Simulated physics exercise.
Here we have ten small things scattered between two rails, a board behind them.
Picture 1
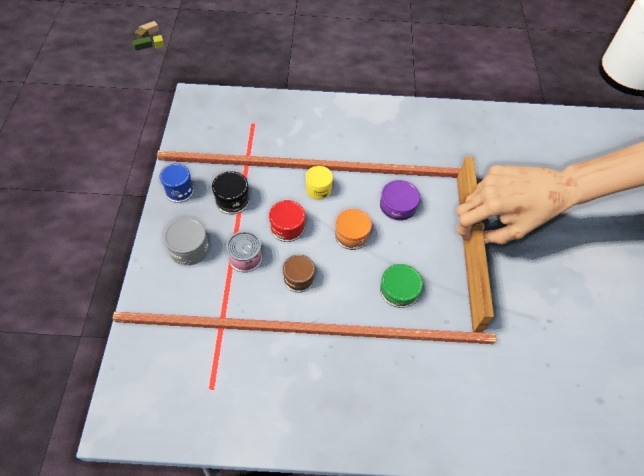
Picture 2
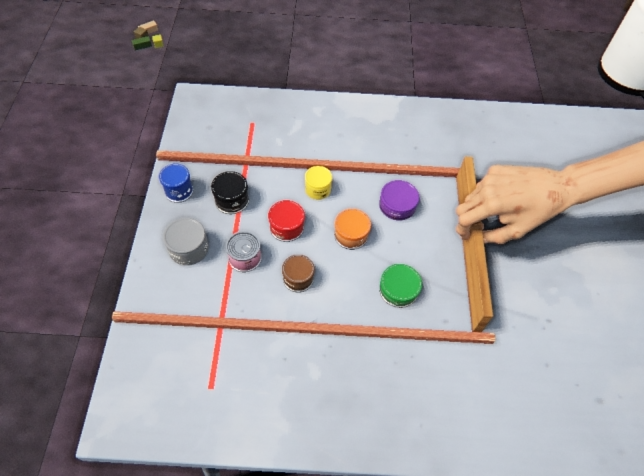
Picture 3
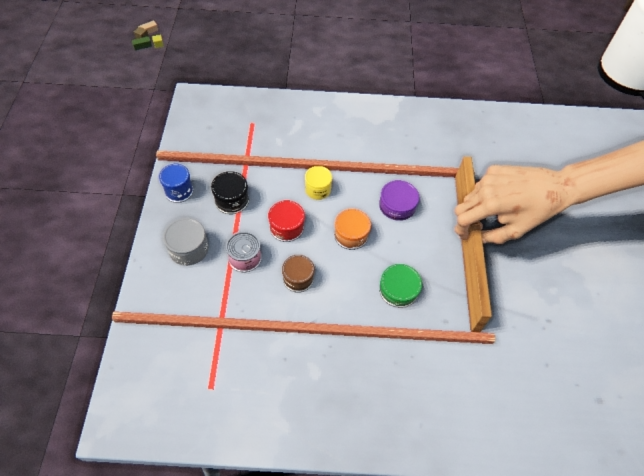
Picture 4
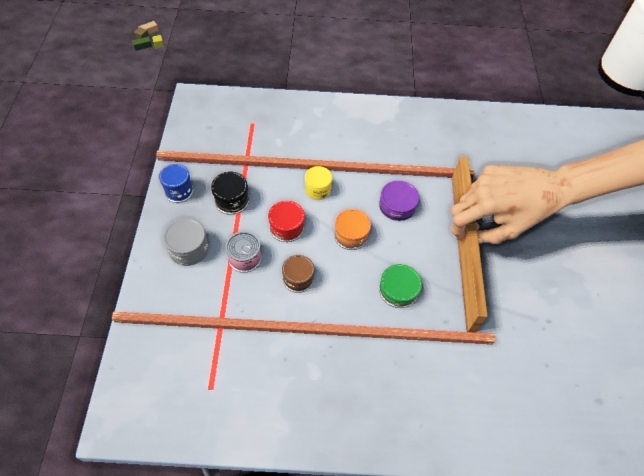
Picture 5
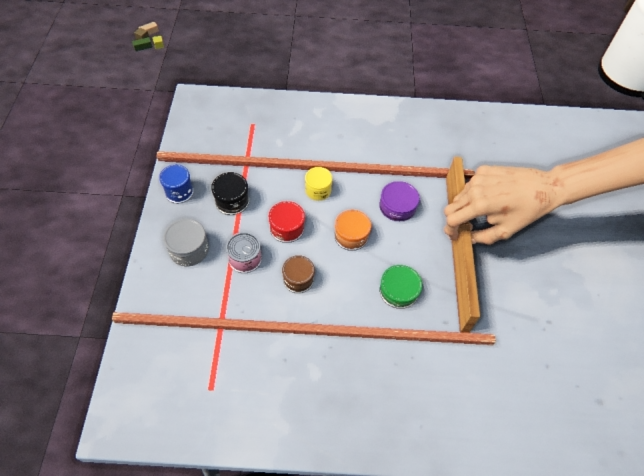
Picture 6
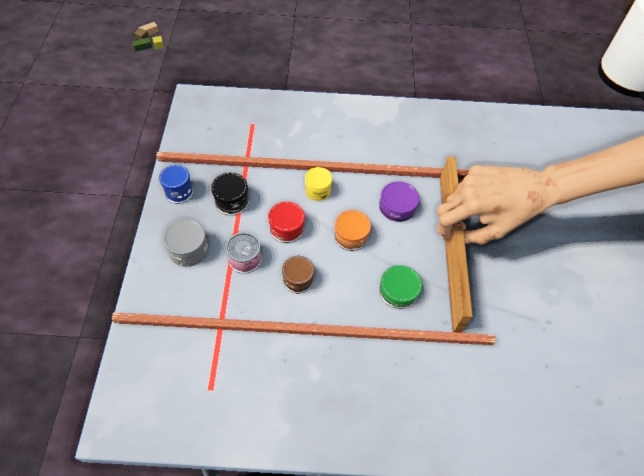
On a pale tabletop, a hand slowly sliding a wooden board slightly left between two rails toward ten small colourful, motionless pots.
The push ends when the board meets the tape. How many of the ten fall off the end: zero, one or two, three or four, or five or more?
In the end the number that fall off is zero.
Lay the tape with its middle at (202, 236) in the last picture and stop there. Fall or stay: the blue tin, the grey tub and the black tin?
The blue tin goes over; the grey tub survives; the black tin stays on.
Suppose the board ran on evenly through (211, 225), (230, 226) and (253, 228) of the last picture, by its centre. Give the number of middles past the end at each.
Place by place, 1, 0 and 0.
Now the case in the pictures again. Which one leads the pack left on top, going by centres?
The blue tin ends nearest.
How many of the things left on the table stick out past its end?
That would be 1.
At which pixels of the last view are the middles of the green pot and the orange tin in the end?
Near (205, 292) and (218, 226).
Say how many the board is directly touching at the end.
In contact: 5.
Soon after, none off yet; blue tin at rest near (177, 184); grey tub at rest near (187, 243); black tin at rest near (231, 194).
Then, none off yet; blue tin at rest near (177, 184); grey tub at rest near (187, 243); black tin moved a little near (219, 192).
At rest, the number that fall off is zero.
